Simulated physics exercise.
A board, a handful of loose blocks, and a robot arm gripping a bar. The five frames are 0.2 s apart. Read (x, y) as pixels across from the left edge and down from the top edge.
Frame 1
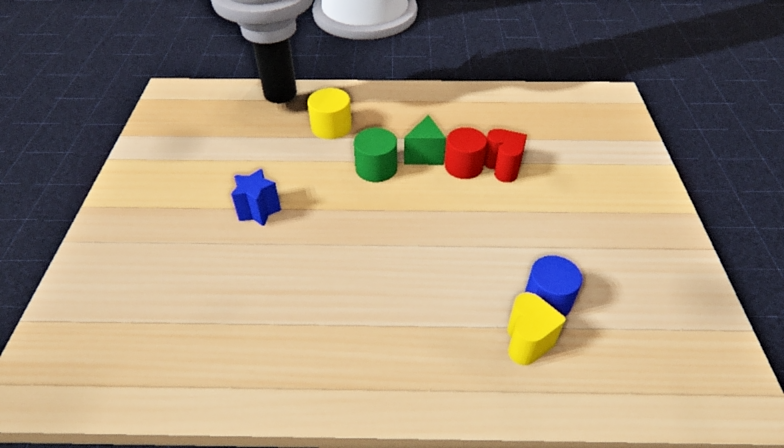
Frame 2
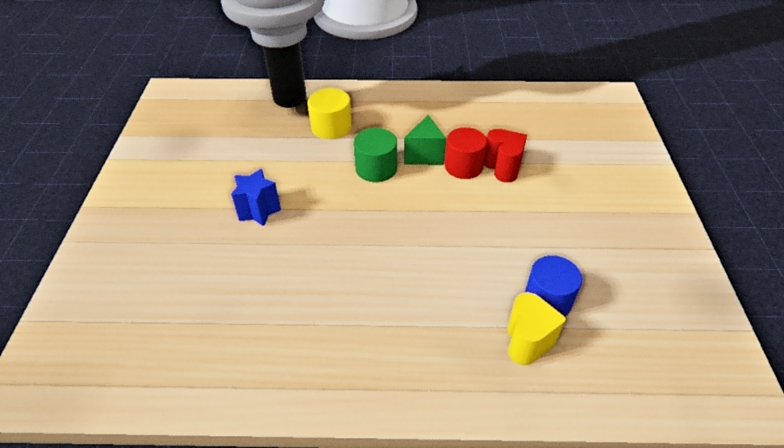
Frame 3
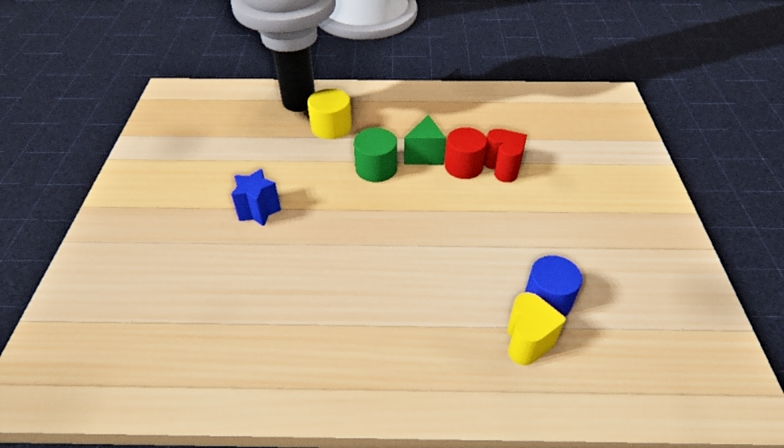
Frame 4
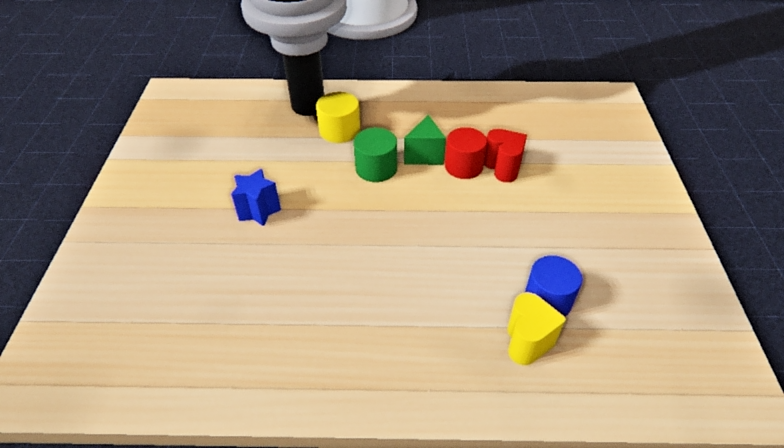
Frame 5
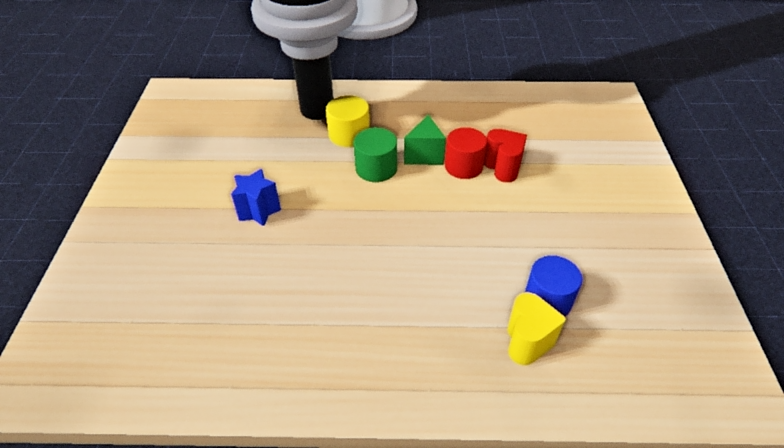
On a wooden board, a robot arm's black bar nudges a yellow cylinder slightly right.
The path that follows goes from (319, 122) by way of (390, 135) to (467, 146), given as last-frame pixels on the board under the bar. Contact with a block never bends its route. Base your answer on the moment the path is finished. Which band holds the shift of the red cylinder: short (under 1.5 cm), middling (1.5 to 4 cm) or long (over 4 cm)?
Short: Under 1.5 cm.
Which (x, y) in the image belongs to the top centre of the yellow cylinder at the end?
It is at (434, 139).
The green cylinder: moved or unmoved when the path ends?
Displaced, by a centimetre or more.
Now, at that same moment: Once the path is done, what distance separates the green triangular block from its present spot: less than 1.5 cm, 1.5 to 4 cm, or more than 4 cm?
My answer is that it shifts over 4 cm.
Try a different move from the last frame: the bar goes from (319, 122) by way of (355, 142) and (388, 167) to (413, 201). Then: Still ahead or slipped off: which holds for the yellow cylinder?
It ends up beside or behind the bar.
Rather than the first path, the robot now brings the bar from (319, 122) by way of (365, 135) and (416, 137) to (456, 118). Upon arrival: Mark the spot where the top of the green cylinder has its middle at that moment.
It will end up at (387, 154).
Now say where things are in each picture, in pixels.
In the first frame, lower end of the bar (281, 95), tops of blocks, yellow cylinder (329, 100), green cylinder (376, 140), green triangular block (426, 129), red cylinder (467, 139), red heart-shaped block (509, 140).
In the second frame, bar (290, 99), blocks as before.
In the third frame, bar (299, 103), blocks as before.
In the fourth frame, bar (309, 107), yellow cylinder (338, 103).
In the fifth frame, bar (318, 111), yellow cylinder (347, 107), green cylinder (376, 140), green triangular block (426, 129), red cylinder (467, 139), red heart-shaped block (509, 140).
On the path given first. One third of the way, bar (366, 120); yellow cylinder (393, 121); green cylinder (383, 149).
Two thirds of the way, bar (416, 128); yellow cylinder (427, 136); green cylinder (384, 152); green triangular block (450, 155); red cylinder (478, 142); red heart-shaped block (513, 139).
At the end, bar (468, 135); yellow cylinder (434, 139); green cylinder (384, 152); green triangular block (453, 162); red cylinder (478, 142); red heart-shaped block (513, 139).
